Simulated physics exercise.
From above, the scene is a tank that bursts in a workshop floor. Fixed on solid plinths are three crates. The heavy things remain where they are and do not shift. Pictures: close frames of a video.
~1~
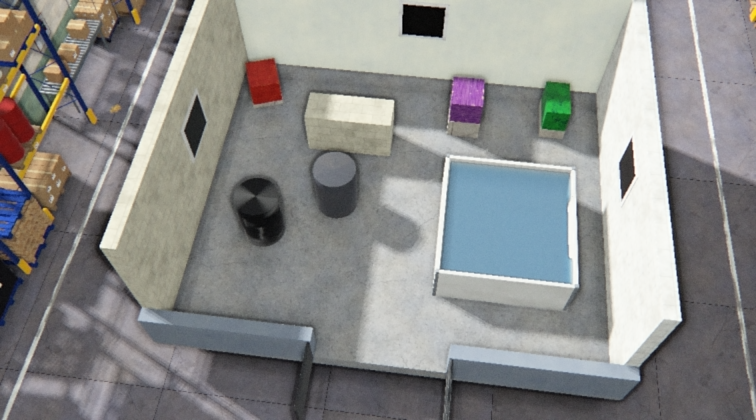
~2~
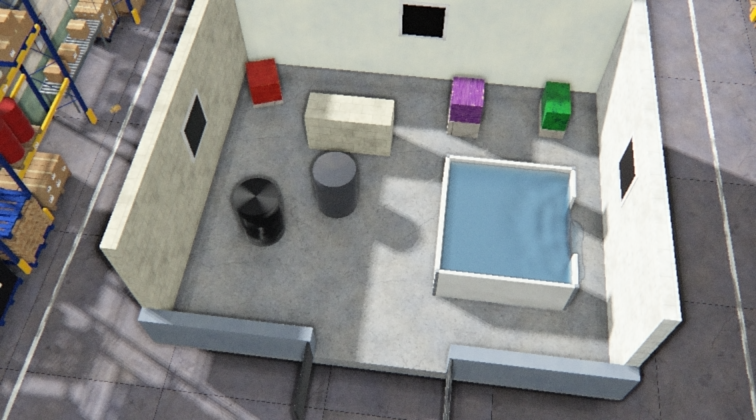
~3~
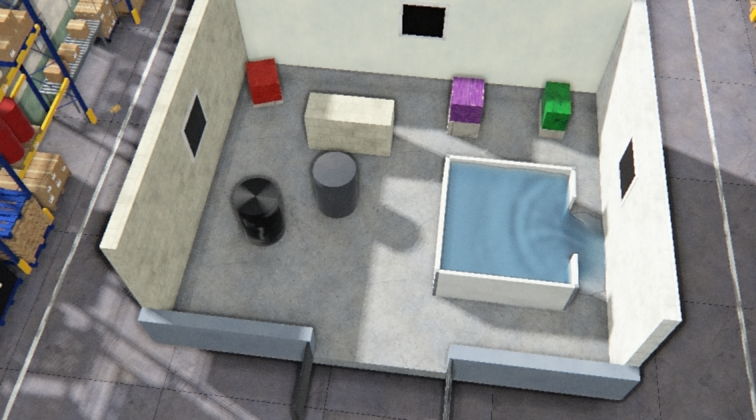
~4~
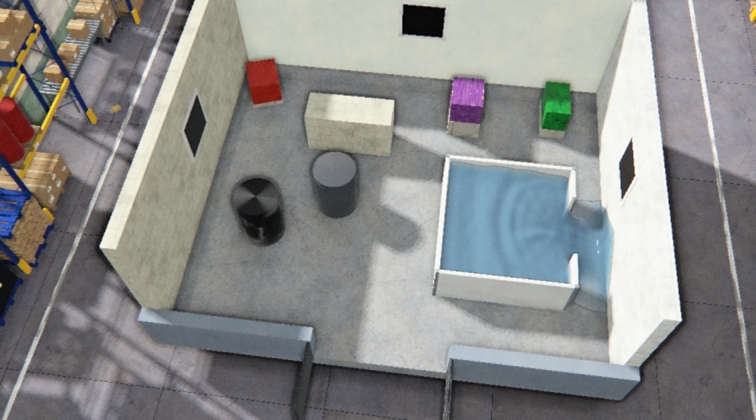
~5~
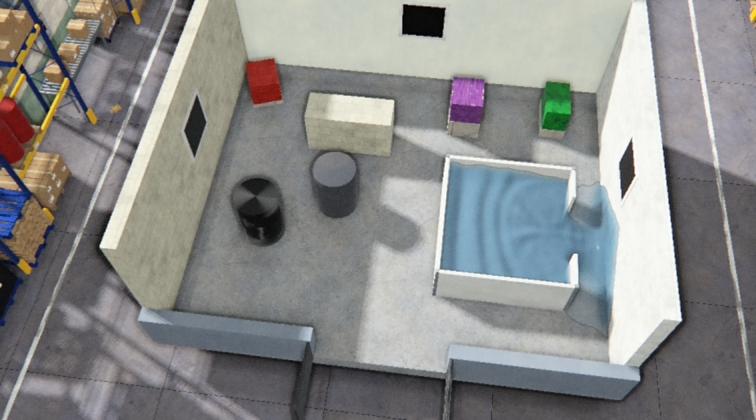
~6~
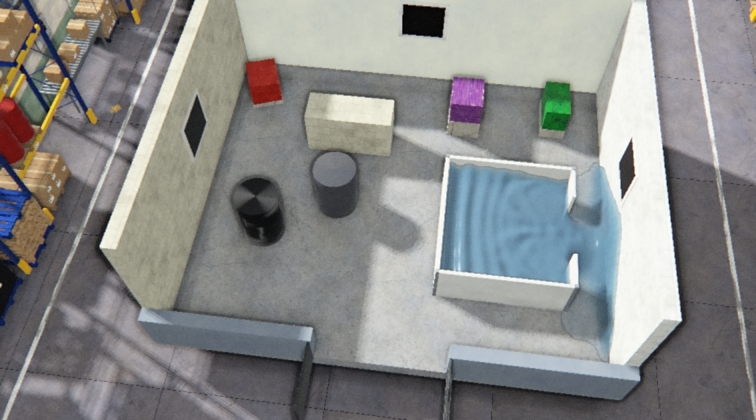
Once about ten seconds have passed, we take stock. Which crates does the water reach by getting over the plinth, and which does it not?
Green crate: Too low; purple crate: High enough; red crate: Too low.
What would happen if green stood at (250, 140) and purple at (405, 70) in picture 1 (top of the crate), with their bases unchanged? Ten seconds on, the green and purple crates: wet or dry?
First the green crate: It keeps clear; then the purple crate: It keeps clear.
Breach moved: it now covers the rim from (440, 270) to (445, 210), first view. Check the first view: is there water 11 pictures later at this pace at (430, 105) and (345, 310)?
Taking the two spots in turn: Parched and swamped.
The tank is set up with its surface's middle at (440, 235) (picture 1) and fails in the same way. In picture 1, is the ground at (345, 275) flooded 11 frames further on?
Verdict on that spot: Untouched.
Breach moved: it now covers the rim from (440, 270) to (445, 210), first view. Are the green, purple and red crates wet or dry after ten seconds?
I'd expect the green crate remains untouched, the purple crate remains untouched, and the red crate goes wet.
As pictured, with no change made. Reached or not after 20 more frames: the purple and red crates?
Lab note - purple crate: Flood present, red crate: Flood absent.
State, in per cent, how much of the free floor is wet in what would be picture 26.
Close to 60 in a hundred, I think.
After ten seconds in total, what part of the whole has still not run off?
I'd say roughly 94 percent.
A moment on, water covers 15 % of the floor; the green crate water round its plinth, the purple crate not reached, the red crate not reached.
Next, water covers 30 % of the floor; the green crate water round its plinth, the purple crate water round its plinth, the red crate not reached.
Then, water covers 60 % of the floor; the green crate water round its plinth, the purple crate water round its plinth, the red crate not reached.
Later, water covers 95 % of the floor; the green crate water round its plinth, the purple crate water round its plinth, the red crate water round its plinth.
In the end, water covers 100 % of the floor; the green crate was topped, the purple crate stayed above the water, the red crate was topped.
